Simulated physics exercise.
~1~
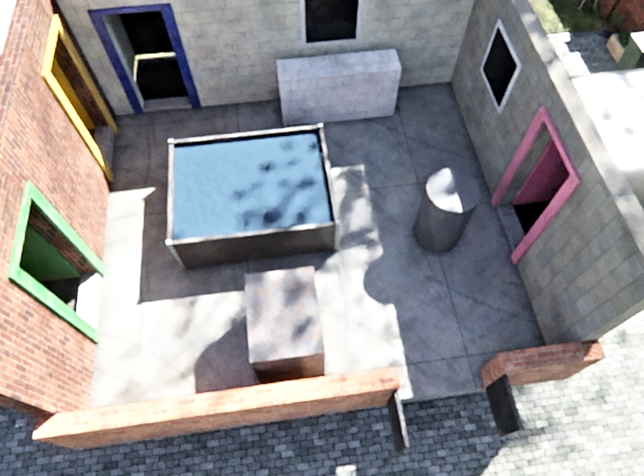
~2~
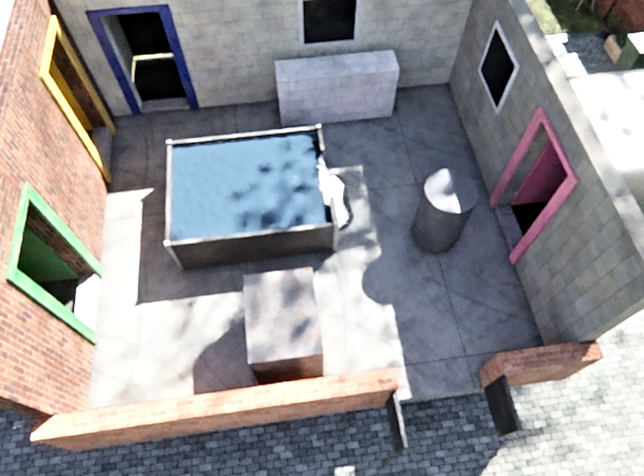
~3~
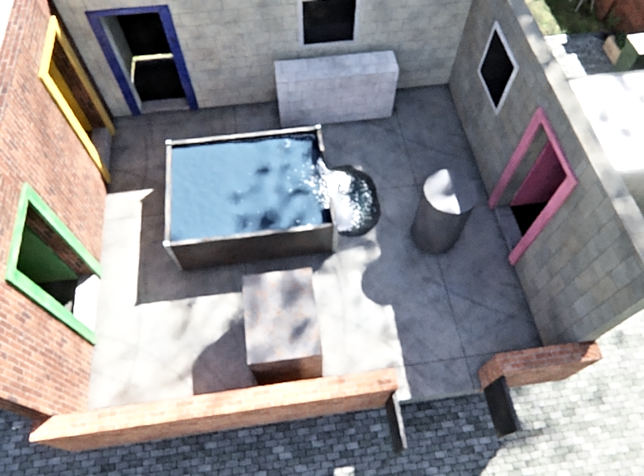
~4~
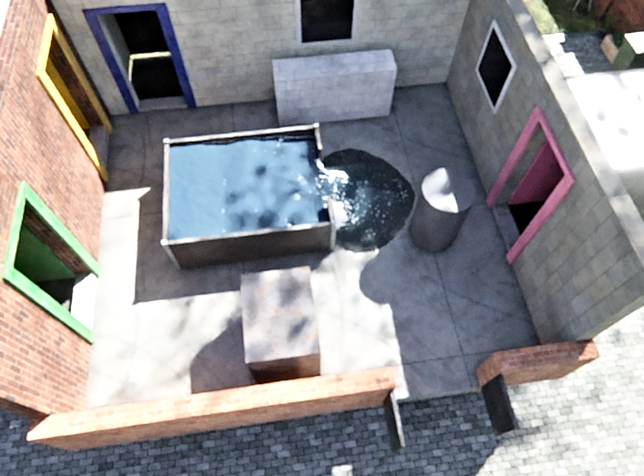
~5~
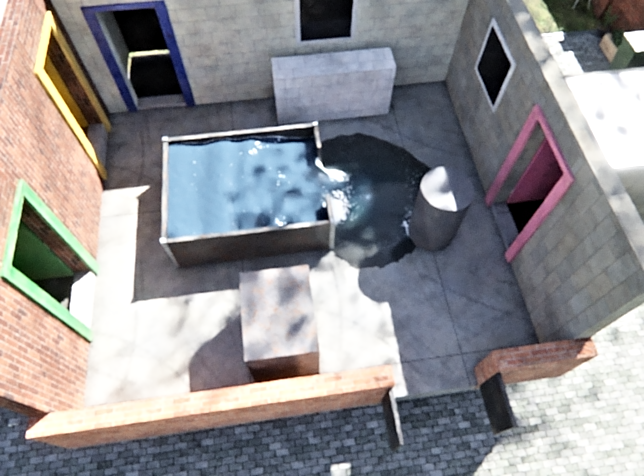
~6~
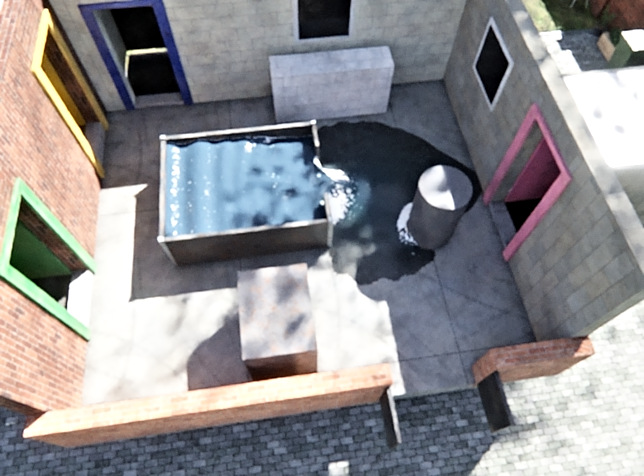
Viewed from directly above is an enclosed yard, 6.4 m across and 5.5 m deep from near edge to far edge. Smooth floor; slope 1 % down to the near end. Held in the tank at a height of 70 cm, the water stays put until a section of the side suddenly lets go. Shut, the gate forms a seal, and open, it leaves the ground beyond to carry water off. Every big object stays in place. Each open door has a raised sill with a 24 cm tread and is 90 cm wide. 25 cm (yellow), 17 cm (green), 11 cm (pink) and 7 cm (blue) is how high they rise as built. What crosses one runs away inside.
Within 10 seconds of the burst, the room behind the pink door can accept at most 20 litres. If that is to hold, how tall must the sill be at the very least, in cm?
Close to 14 cm is just enough.
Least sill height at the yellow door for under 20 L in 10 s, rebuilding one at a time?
For the yellow door, about 7.5 cm.
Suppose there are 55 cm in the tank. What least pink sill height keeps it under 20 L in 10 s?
The step needs to be some 10.5 cm.
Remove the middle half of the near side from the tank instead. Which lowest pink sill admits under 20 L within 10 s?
It needs to be about 8.0 cm high.
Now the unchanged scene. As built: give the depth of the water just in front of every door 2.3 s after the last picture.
Depths in cm - yellow: 0, green: 0, pink: 13, blue: 0.
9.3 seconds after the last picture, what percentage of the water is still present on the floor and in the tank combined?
Around 80 percent is still there.
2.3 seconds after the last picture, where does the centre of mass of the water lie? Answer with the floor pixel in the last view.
Centre of the water: Approx. (328, 192) px.
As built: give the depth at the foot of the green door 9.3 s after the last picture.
Some 4.5 cm.
Then, 0.7 s after the last picture water covers 30 % of the floor, deepest (41 cm) near (330, 197); 11 cm at the pink door, 2 litres in over its 11 cm sill.
Then, 2.3 s after the last picture water covers 45 % of the floor, deepest (37 cm) near (387, 95); 13 cm at the pink door, 14 litres in over its 11 cm sill.
Then, 9.3 s after the last picture water covers 95 % of the floor, deepest (16 cm) near (399, 217); 8 cm at the pink door, 50 litres in over its 11 cm sill.
At the pink door as built, the water peaked near 16 cm, 5.1 s after the last picture.
Run again over the same 10 s with other heights there, 33 litres in over 12.5 cm, 9 litres over 16.5 cm. The limit of 20 litres is kept from about 14 cm up.
